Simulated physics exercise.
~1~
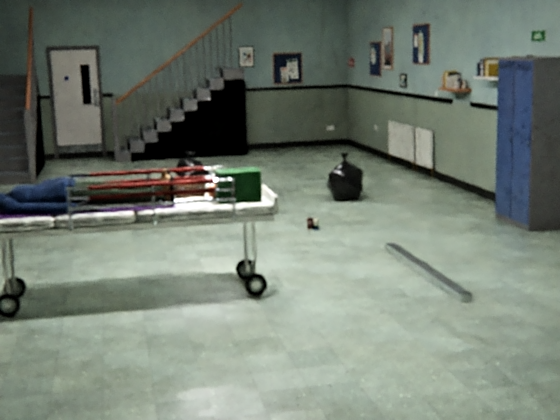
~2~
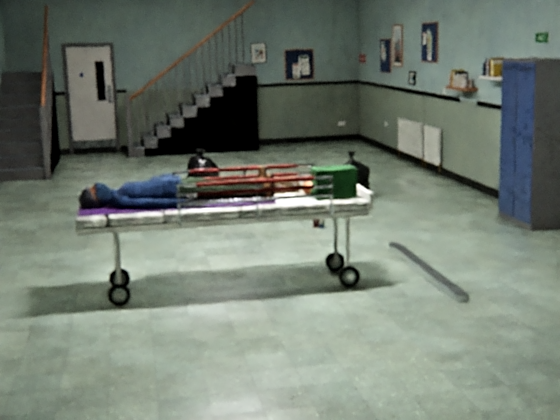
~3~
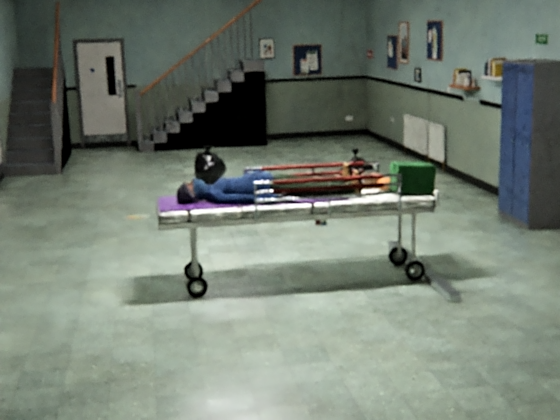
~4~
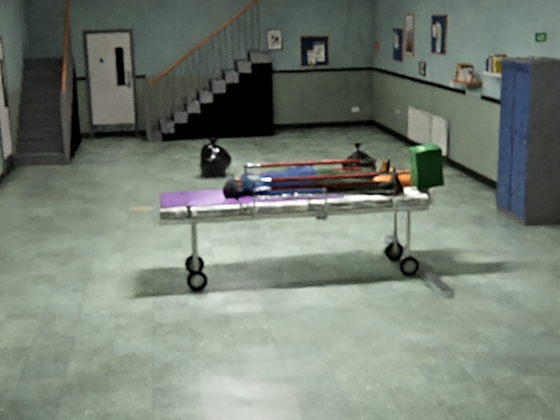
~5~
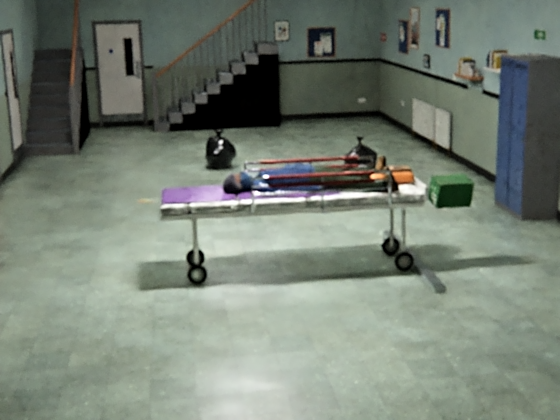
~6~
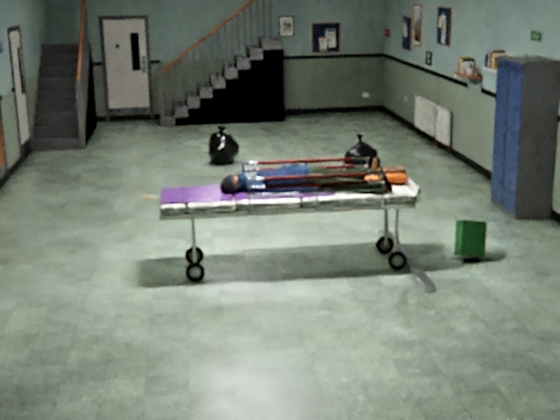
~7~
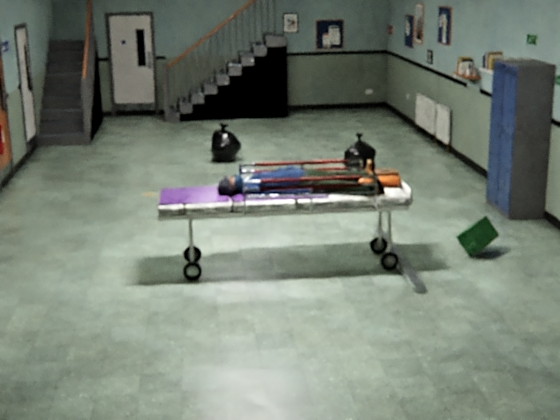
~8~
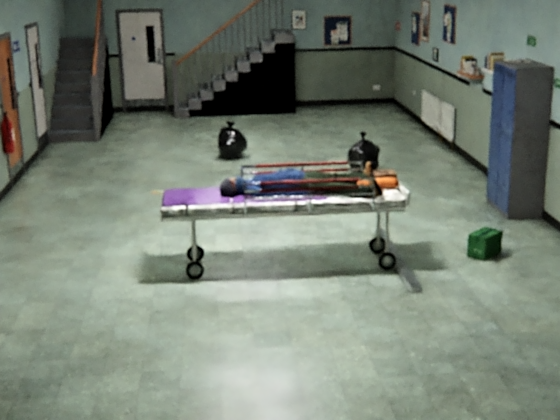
A trolley carrying a lying person rolls right and stops, and a green holdall tumbles off.
